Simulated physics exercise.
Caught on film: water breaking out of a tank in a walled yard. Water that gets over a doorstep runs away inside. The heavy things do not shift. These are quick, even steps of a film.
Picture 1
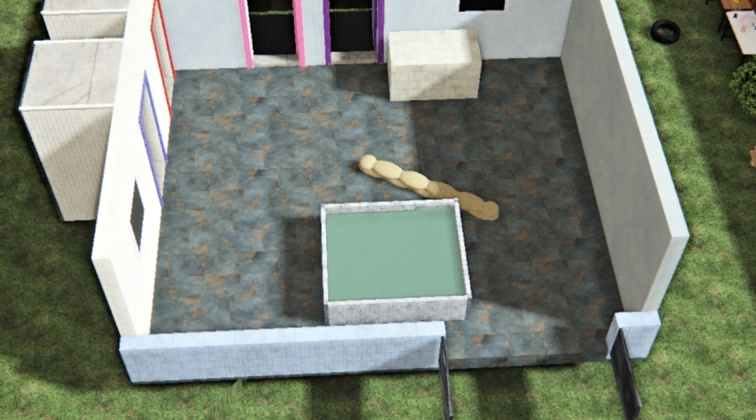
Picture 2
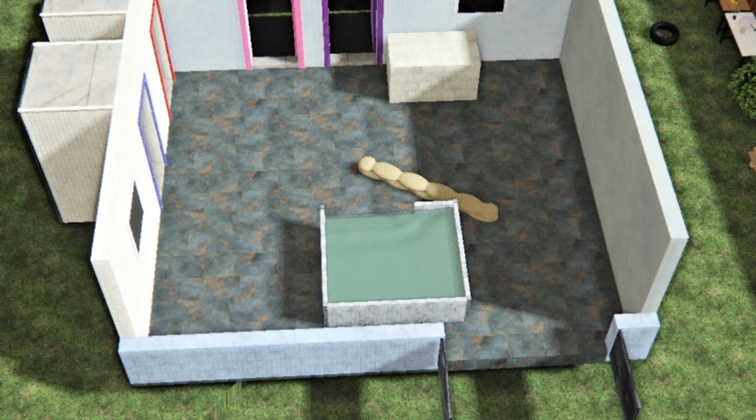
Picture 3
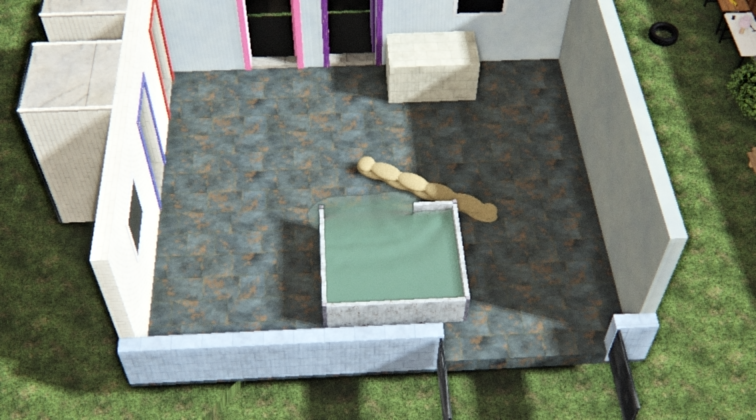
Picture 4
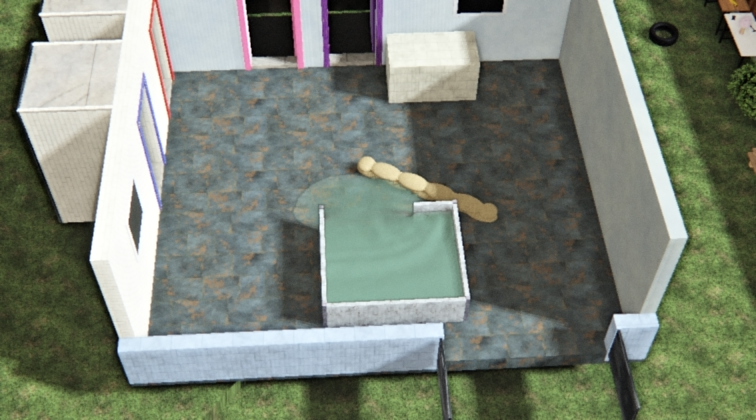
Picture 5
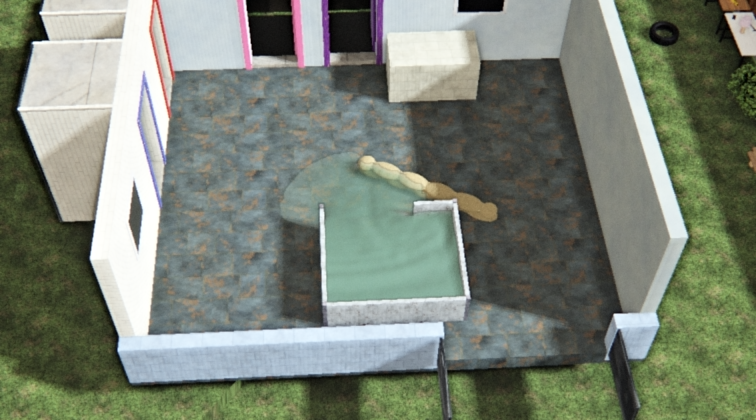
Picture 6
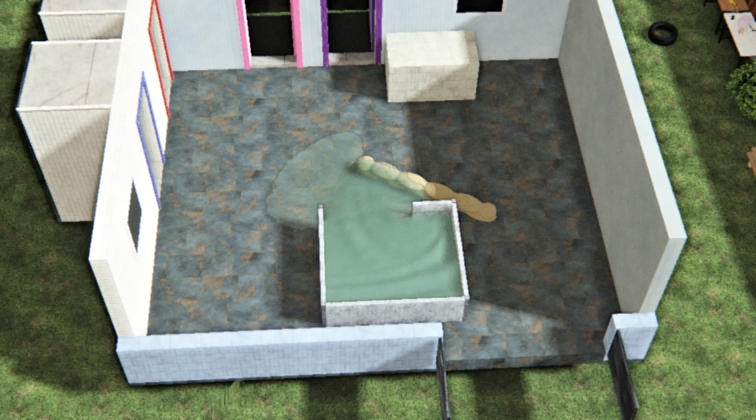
Walled yard with a raised open tank, its far wall opening and greenish water spreading across dark paving around a tan, lumpy barrier.
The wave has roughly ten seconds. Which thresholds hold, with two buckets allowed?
The red door takes more than that; the pink door takes more than that; the purple door stays under that; the blue door stays under that.
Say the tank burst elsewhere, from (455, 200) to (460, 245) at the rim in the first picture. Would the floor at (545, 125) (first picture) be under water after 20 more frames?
There: Covered.
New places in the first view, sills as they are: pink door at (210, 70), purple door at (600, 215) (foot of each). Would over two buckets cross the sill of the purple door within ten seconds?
My reading: The purple door holds.
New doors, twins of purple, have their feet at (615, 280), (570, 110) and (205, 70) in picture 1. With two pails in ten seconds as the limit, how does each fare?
In turn: Holds, takes less, goes over.
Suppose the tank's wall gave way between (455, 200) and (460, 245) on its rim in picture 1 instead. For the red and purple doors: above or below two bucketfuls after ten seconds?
Then: Red door is under; purple door lets less in.
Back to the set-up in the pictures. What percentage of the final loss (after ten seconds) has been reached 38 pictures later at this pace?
Roughly 85 per cent.
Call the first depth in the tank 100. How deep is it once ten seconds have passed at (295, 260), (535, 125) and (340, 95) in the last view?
In that order: 2, 4 and 14 per cent.
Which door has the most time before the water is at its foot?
Last comes the blue door.
A moment on, water covers 20 % of the floor; the red door not reached, the pink door not reached, the purple door not reached, the blue door not reached.
Next, water covers 40 % of the floor; the red door not reached, the pink door under two buckets in, the purple door wet at the sill, nothing in, the blue door not reached.
Then, water covers 40 % of the floor; the red door over two buckets in, the pink door over two buckets in, the purple door under two buckets in, the blue door wet at the sill, nothing in.
Later, water covers 50 % of the floor; the red door far over two buckets in, the pink door far over two buckets in, the purple door under two buckets in, the blue door wet at the sill, nothing in.
In the end, water covers 80 % of the floor; the red door far over two buckets in, the pink door far over two buckets in, the purple door under two buckets in, the blue door wet at the sill, nothing in.
